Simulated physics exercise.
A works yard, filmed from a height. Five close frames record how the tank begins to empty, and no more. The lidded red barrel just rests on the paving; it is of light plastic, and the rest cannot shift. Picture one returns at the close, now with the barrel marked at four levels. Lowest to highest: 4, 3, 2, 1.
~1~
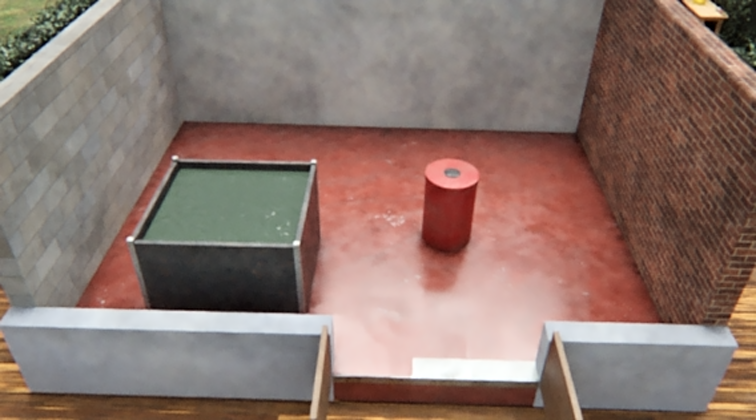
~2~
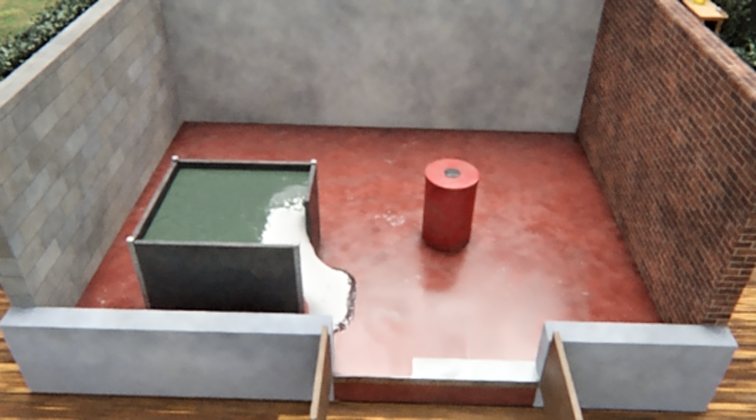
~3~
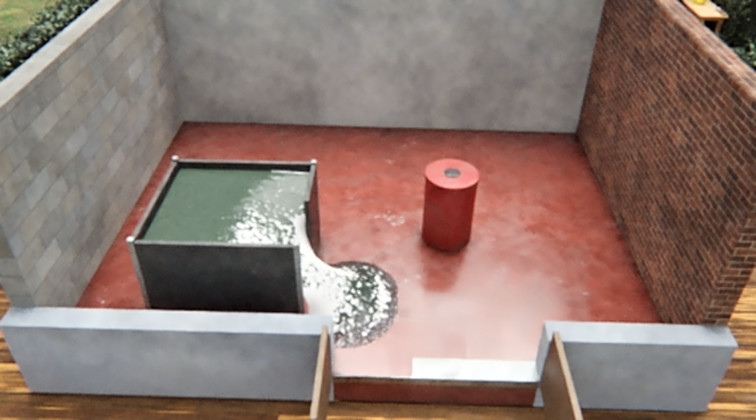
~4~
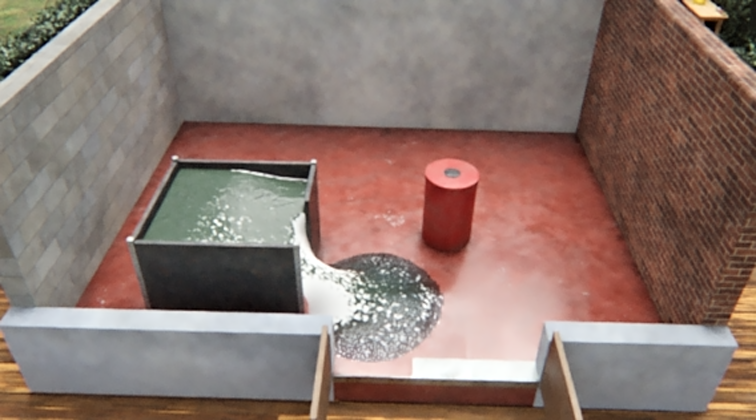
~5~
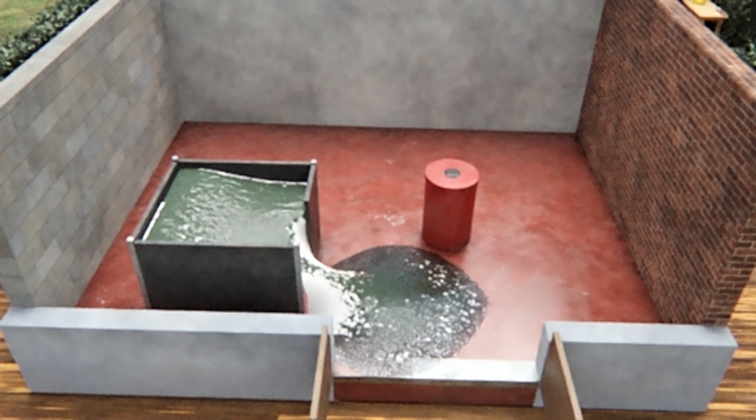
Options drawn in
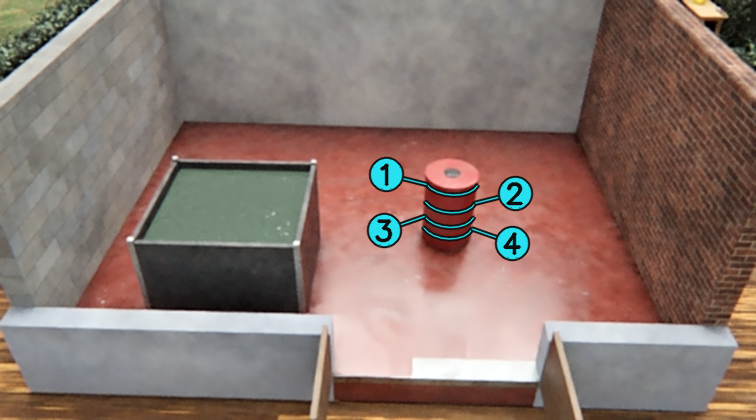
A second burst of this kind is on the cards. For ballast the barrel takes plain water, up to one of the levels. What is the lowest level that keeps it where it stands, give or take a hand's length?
That is line 4.
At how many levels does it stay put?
All of them.
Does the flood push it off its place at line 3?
No, not at all.
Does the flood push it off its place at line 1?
No, that is safe.
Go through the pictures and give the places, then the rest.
The first frame shows lid of the red barrel at (451, 173); tank full, its middle at (232, 205); open gate at (438, 322).
In the second frame, 1 % of the ground wet, in view closest to the barrel at (343, 276).
In the third frame, 4 % of the ground wet, in view closest to the barrel at (373, 268).
In the fourth frame, 6 % of the ground wet, in view closest to the barrel at (413, 269).
The fifth frame shows lid of the red barrel at (451, 173); 10 % of the ground wet, in view closest to the barrel at (424, 255).
On the marked copy, 1 at (453, 195); 2 at (451, 212); 3 at (450, 227); 4 at (448, 238); from the bottom up 4, 3, 2, 1.
If 1 is chosen, it does not move.
If 2 is chosen, it does not move.
If 3 is chosen, it does not move.
If 4 is chosen, it does not move.
